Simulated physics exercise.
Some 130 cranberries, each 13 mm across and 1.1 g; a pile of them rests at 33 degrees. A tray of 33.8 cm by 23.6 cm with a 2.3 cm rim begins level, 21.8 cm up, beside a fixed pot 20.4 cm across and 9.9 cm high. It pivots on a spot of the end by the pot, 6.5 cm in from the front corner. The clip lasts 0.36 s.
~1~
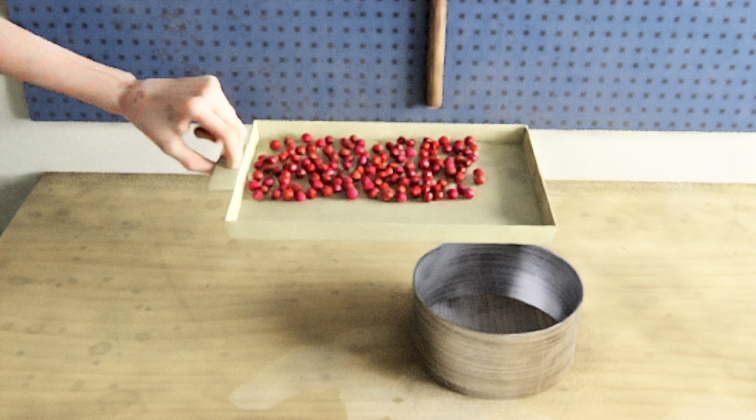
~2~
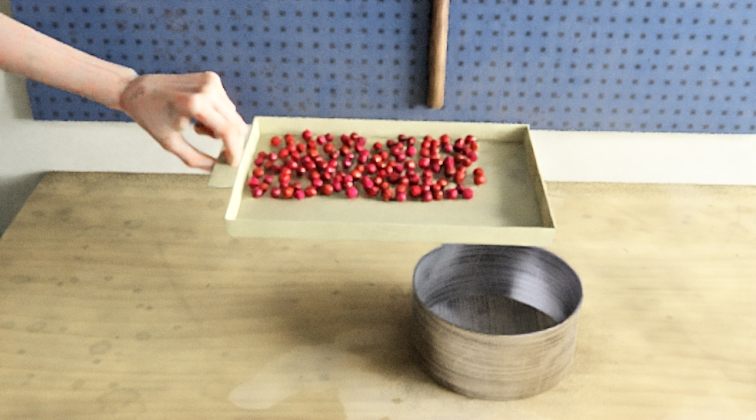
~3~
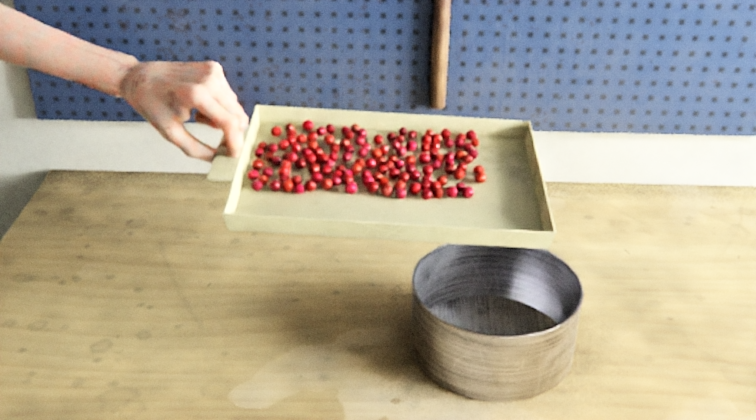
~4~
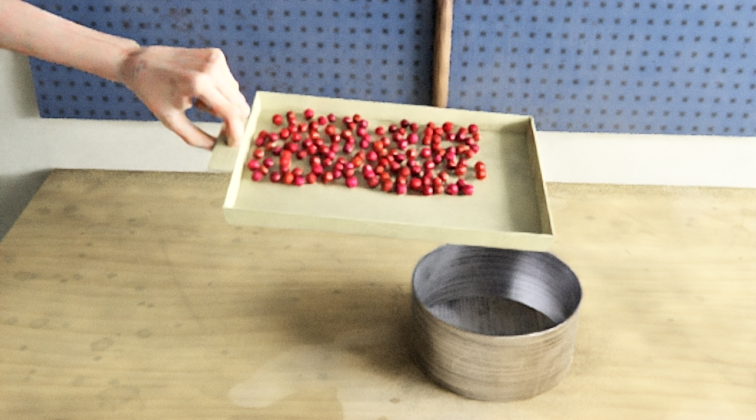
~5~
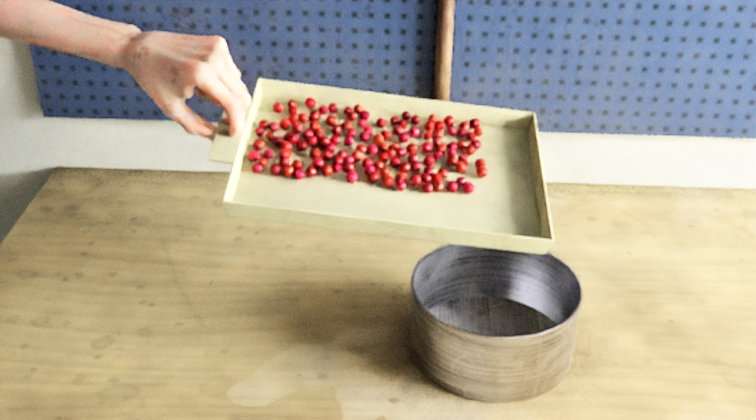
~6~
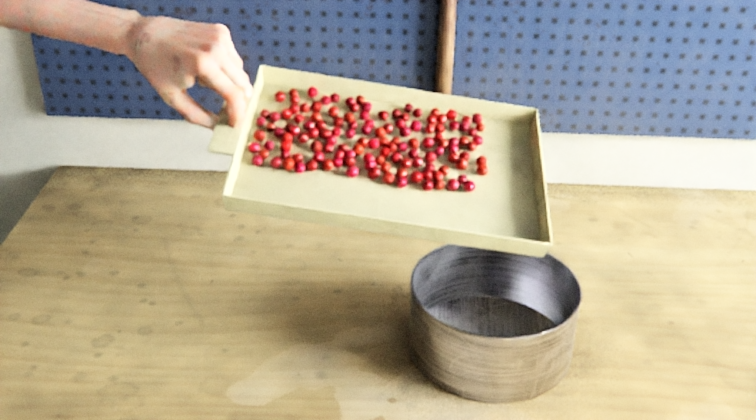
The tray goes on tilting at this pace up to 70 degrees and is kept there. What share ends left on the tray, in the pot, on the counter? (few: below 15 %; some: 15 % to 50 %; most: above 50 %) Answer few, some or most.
Tray most, pot few, counter few.
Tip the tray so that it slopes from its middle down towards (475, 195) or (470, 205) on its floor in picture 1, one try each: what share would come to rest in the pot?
Some 0 and 0 per cent.
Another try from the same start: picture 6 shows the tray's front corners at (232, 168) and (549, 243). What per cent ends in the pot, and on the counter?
Pot 0, counter 15.
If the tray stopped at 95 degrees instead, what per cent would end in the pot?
It would be near 20 per cent.
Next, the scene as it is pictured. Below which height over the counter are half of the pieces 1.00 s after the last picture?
Some 26 cm.
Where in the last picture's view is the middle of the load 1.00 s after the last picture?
Around (466, 200).
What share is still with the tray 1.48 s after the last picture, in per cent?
Some 100 per cent of the load.
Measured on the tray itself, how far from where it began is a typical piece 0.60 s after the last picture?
Roughly 13 cm.
Then, 0.60 s after the last picture, tilt 40 degrees; the tray holds 100 %, the pot 0 %.
Then, 1.00 s after the last picture, tilt 58 degrees; the tray holds 100 %, the pot 0 %.
Then, 1.48 s after the last picture, tilt 70 degrees; the tray holds 100 %, the pot 0 %.
In the end, tray 95 %, pot 0 %, counter 5 %.
